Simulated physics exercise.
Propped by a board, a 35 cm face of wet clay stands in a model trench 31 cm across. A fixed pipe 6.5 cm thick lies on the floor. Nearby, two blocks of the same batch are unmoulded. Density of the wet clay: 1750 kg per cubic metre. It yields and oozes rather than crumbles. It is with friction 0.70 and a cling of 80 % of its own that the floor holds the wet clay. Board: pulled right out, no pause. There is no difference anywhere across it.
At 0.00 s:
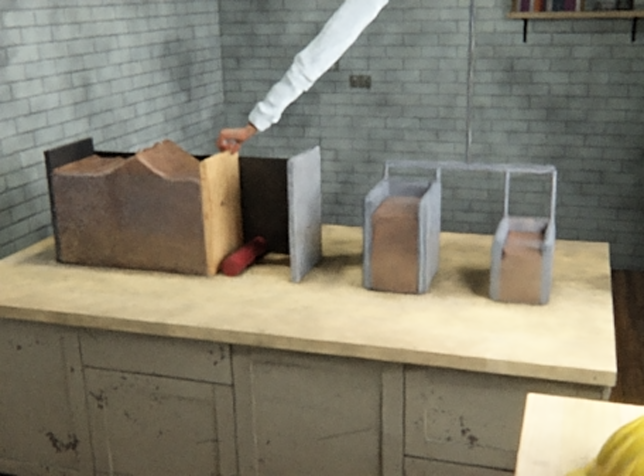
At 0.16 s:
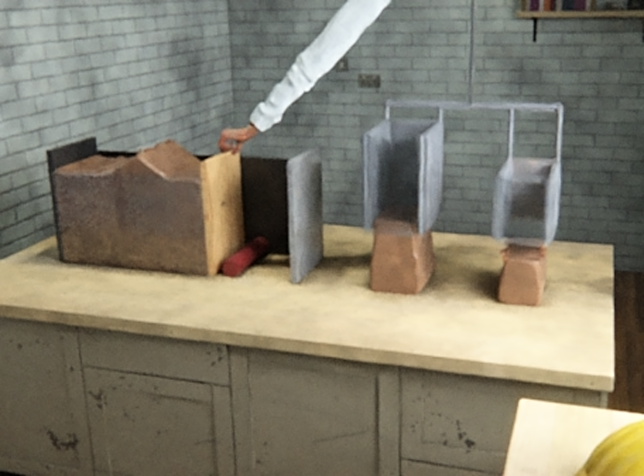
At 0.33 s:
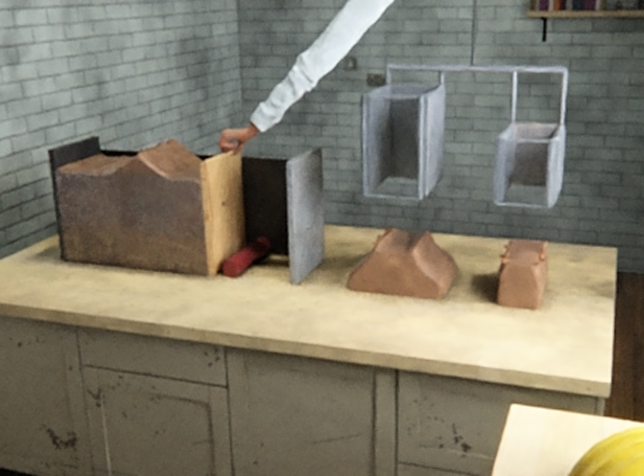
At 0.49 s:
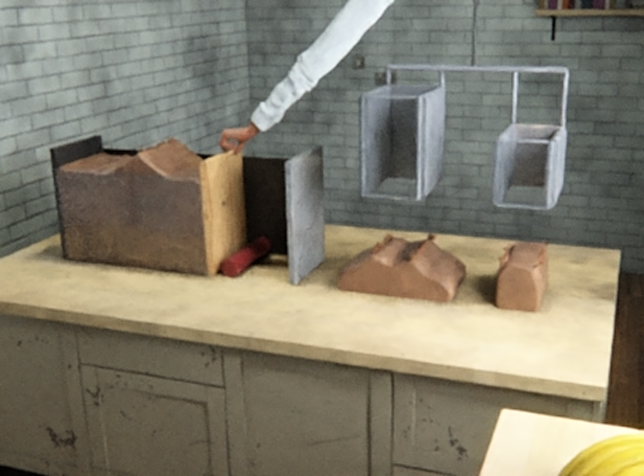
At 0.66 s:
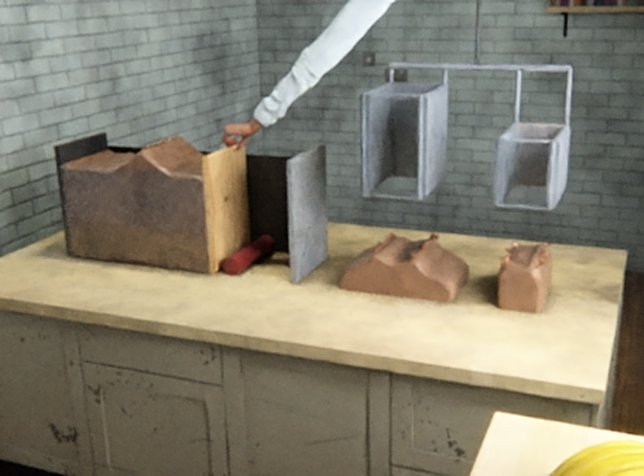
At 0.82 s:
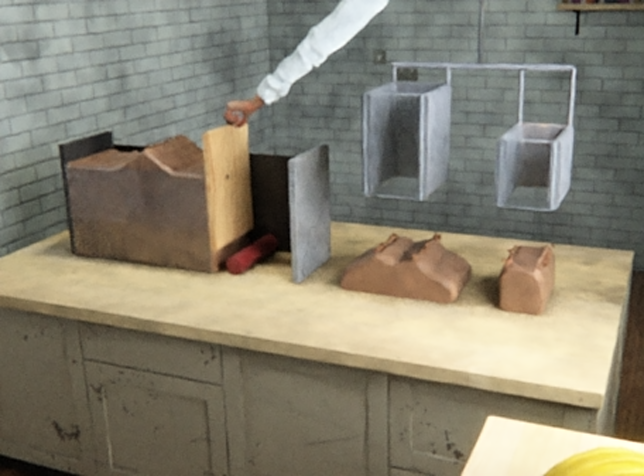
Clear moulds lifting off two brown clay blocks, the taller slumping wide, then a hand drawing a wooden board slightly upward beside banked clay.
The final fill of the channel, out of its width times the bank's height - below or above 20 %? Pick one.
Above.
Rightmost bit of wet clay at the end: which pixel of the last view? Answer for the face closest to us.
It lies at around (284, 275) in the last picture.
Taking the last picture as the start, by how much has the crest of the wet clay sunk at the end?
Some 6.5 cm.
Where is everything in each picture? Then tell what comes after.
Top of the board at (200, 178), not yet moved; top of the wet clay at (129, 157); blocks stand 26 cm, 16 cm (left to right), in the first frame.
Top of the board at (201, 178), not yet moved; top of the wet clay at (131, 157); blocks stand 24 cm, 16 cm (left to right), in the second frame.
Top of the board at (201, 178), not yet moved; top of the wet clay at (131, 156); blocks stand 16 cm, 15 cm (left to right), in the third frame.
Top of the board at (200, 178), not yet moved; top of the wet clay at (132, 156); blocks stand 13 cm, 15 cm (left to right), in the fourth frame.
Top of the board at (202, 173), moved 9 mm; top of the wet clay at (135, 153); blocks stand 13 cm, 15 cm (left to right), in the fifth frame.
Top of the board at (203, 150), moved 8.6 cm; top of the wet clay at (143, 153); blocks stand 13 cm, 15 cm (left to right), in the sixth frame.
After 1.06 s, the fallen stuff reaches 16 % of the way across, with nothing on top of the pipe; the channel is 6 % full.
After 1.35 s, the fallen stuff reaches 36 % of the way across, with 8.7 cm on top of the pipe; the channel is 17 % full.
After 1.64 s, the fallen stuff reaches 62 % of the way across, with 15 cm on top of the pipe; the channel is 27 % full.
After 1.93 s, the fallen stuff reaches 89 % of the way across, with 11 cm on top of the pipe; the channel is 32 % full.
After 2.08 s, at the end, the fallen stuff reaches 90 % of the way across, with 11 cm on top of the pipe; the channel is 32 % full.
